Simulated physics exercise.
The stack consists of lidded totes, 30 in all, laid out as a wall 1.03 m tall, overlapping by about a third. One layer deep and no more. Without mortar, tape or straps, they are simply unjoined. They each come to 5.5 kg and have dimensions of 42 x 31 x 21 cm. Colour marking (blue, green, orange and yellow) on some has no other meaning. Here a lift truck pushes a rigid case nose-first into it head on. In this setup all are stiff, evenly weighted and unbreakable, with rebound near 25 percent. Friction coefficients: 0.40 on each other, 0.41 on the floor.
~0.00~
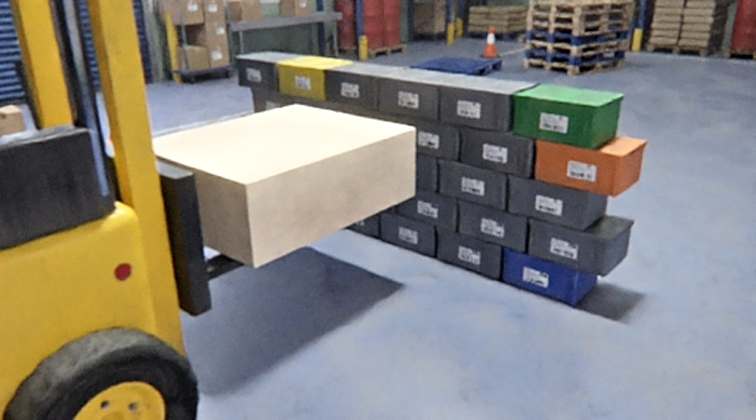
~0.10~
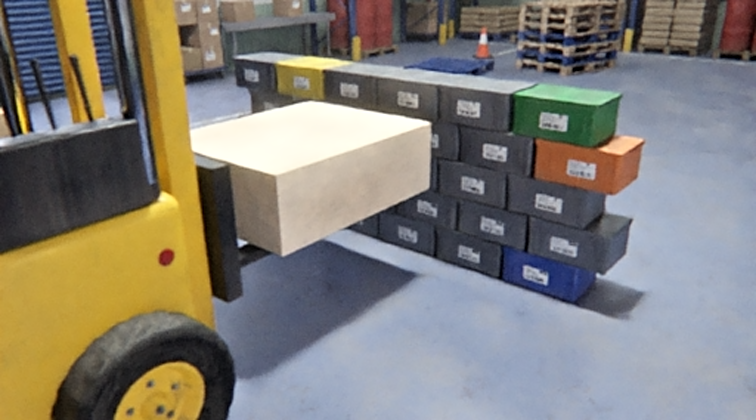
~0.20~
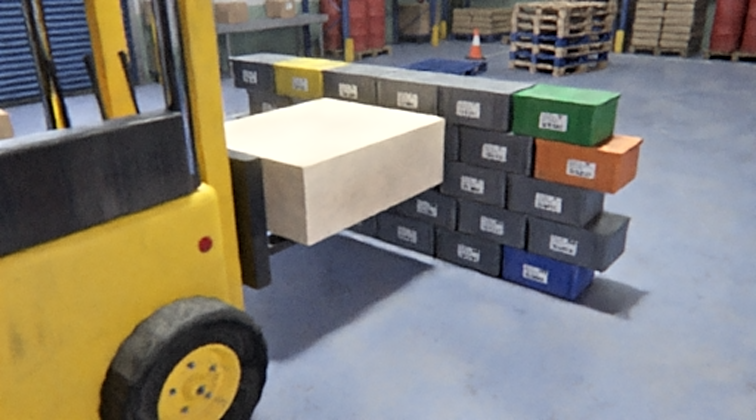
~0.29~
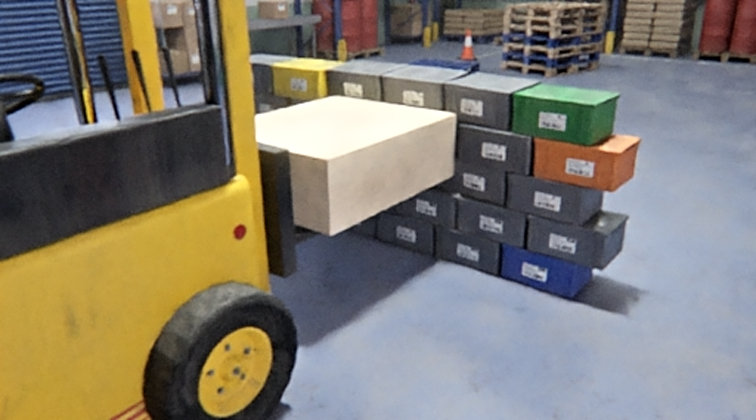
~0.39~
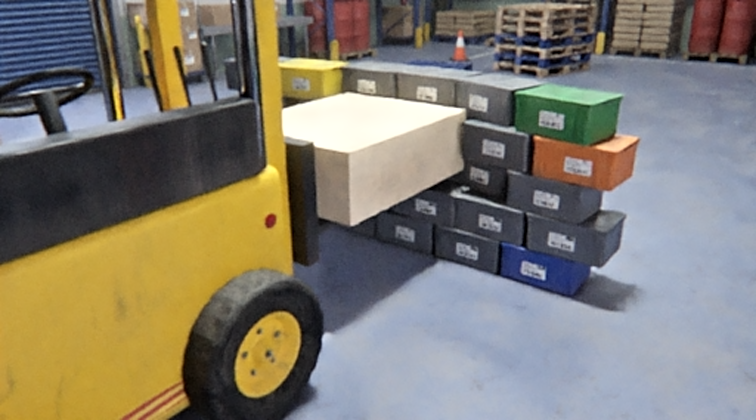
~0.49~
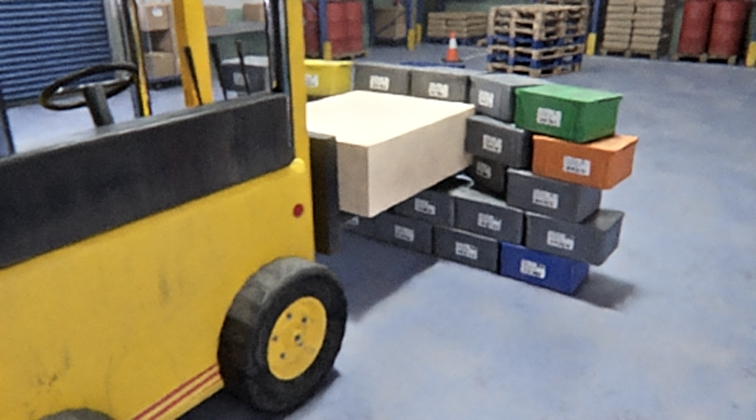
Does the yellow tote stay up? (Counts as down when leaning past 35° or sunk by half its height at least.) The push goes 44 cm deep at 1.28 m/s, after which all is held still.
No.
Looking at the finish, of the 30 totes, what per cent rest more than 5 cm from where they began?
45 in a hundred.
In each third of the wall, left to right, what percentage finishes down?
Going left to right, I get 20, 70 and 40 percent.
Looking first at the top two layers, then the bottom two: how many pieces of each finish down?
I count 9 from the top and 1 from the bottom.
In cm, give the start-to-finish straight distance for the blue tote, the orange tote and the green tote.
Displacements: Blue = 0, orange = 0, green = 110 (cm).
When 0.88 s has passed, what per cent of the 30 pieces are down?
It's 35 percent at that point.
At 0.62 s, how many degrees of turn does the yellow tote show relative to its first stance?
Close to 10° of tilt compared with the start.
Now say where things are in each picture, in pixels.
In the first frame (we follow the side turned to the camera; the camera moves round a little), load (403, 160) 32 cm short of touching; yellow tote (299, 82); green tote (552, 121); orange tote (575, 169); no piece has moved.
In the second frame, load (419, 154) 19 cm short of touching; yellow tote (298, 82).
In the third frame, load (434, 148) 7 cm short of touching; yellow tote (296, 83).
In the fourth frame, load (446, 143) 56 mm in; yellow tote (295, 83); steepest lean 4°, the tote at (352, 89); 9 stirred so far.
In the fifth frame, load (457, 138) 18 cm in; yellow tote (297, 83) displaced 29 mm; green tote (550, 119) displaced 24 mm; 13 stirred so far.
In the sixth frame, load 31 cm in; green tote (547, 115) displaced 33 mm; orange tote (570, 164); 14 stirred so far.
Around 0.62 s, 3 of the 30 totes down; yellow tote tipped 9°; green tote tipped 9°.
Around 0.88 s, 11 of the 30 totes down; yellow tote tipped 32°, 15 cm lower; green tote tipped 15°.
Around 1.36 s, 13 of the 30 totes down; yellow tote tipped 11°, 51 cm lower; green tote tipped 61°, 71 cm lower.
Finally (2.9 s), 13 of the 30 totes down; yellow tote 52 cm lower; green tote tipped 43°, 75 cm lower; orange tote unmoved. Seen by the last camera, middles, yellow tote near (384, 140), green tote near (554, 201).
